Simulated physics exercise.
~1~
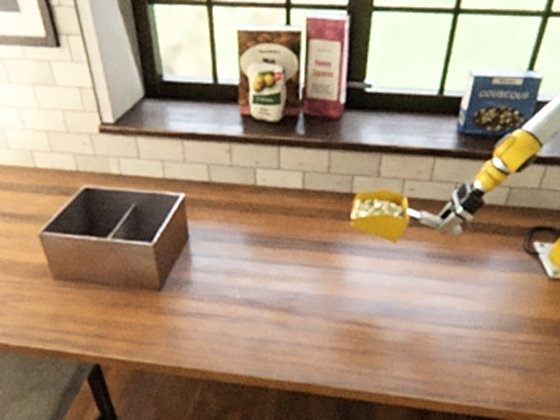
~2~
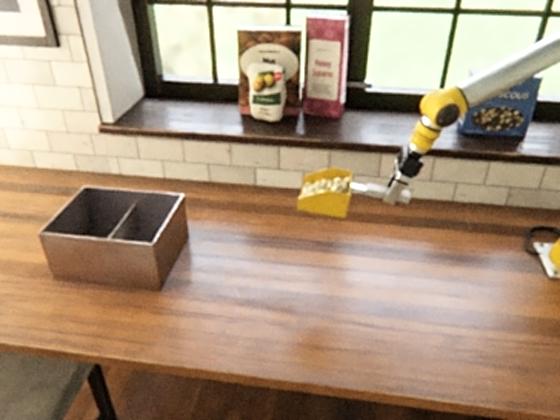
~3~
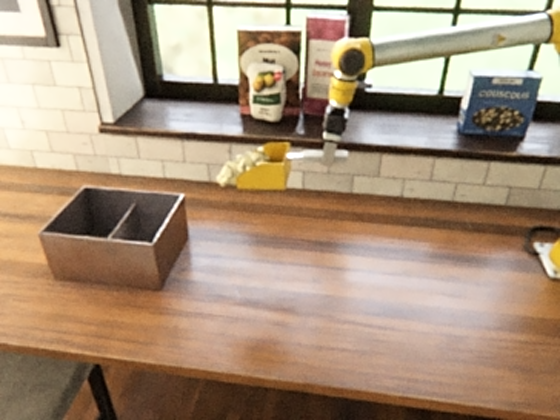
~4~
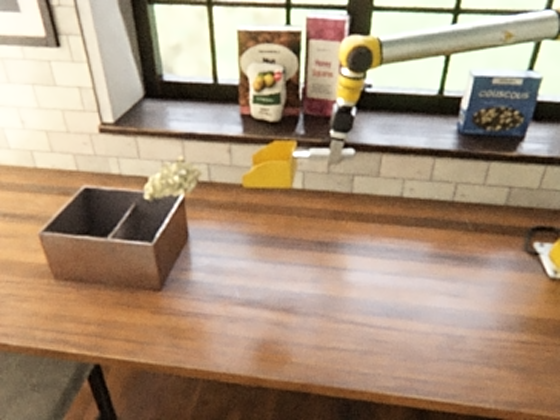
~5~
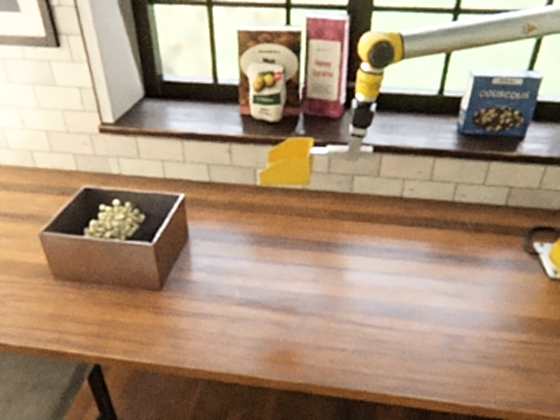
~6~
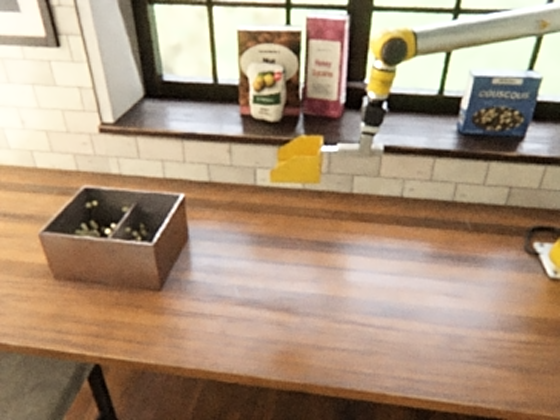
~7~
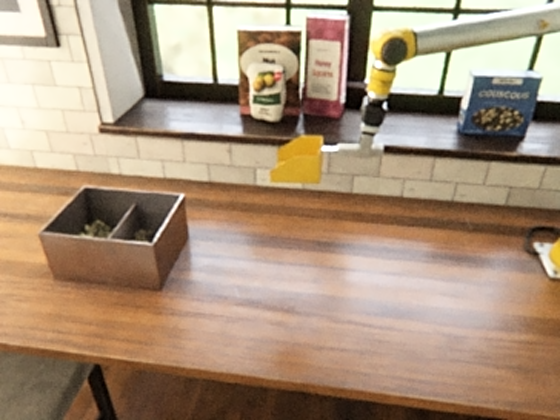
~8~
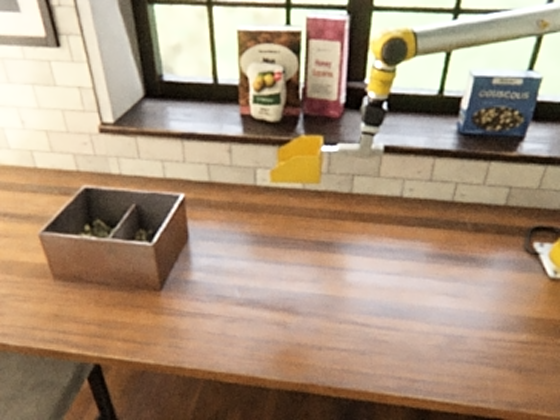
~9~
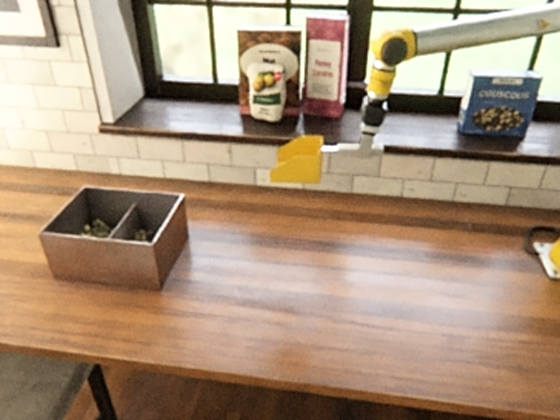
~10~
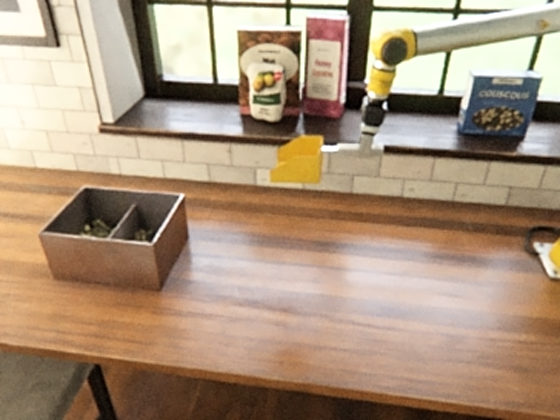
A robot arm swings a yellow scoop left and flings small pale pieces into a divided bin.
